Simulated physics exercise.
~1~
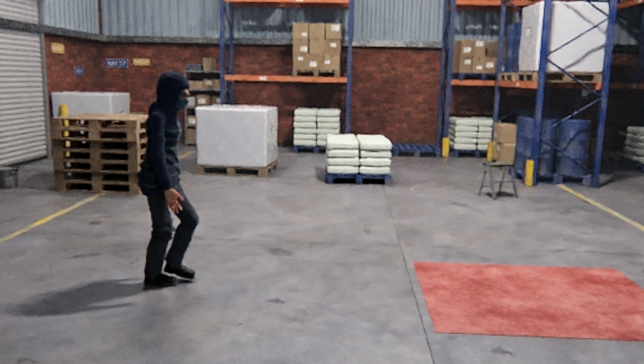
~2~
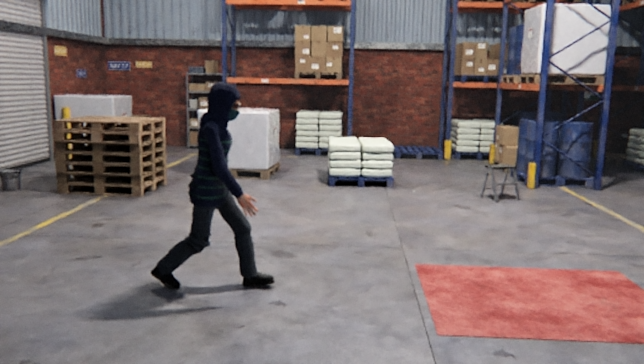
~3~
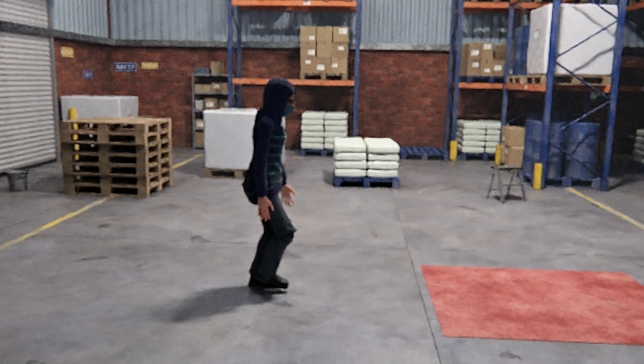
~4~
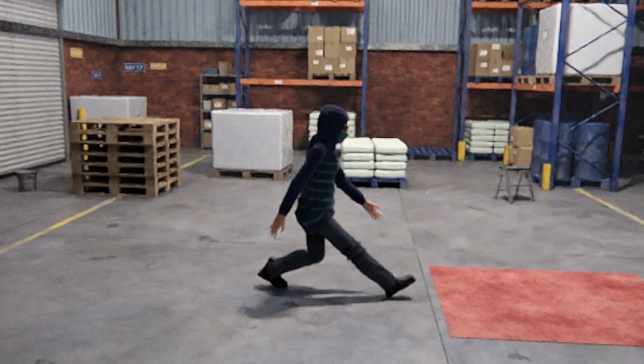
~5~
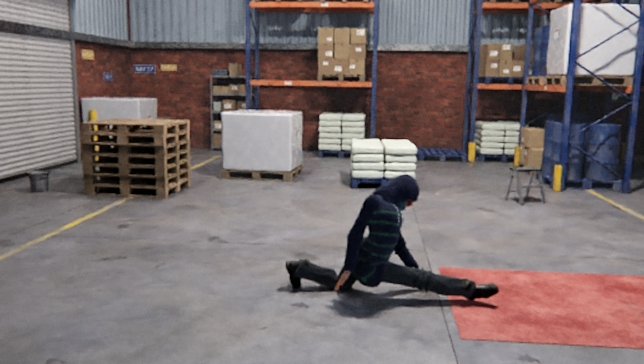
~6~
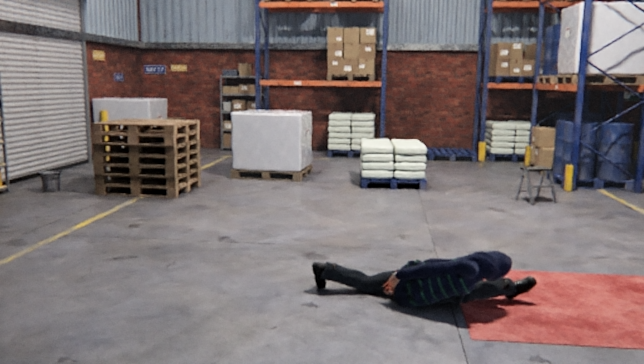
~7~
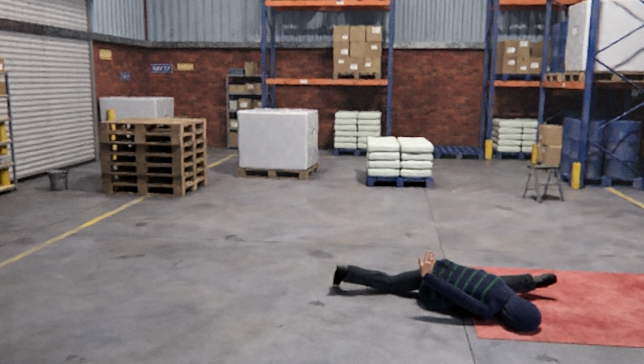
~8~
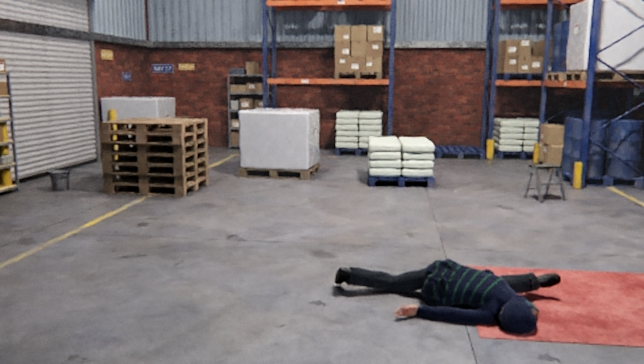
A hooded figure in dark clothing walking right across a warehouse, dropping into a split and lying still, head on the red mat.
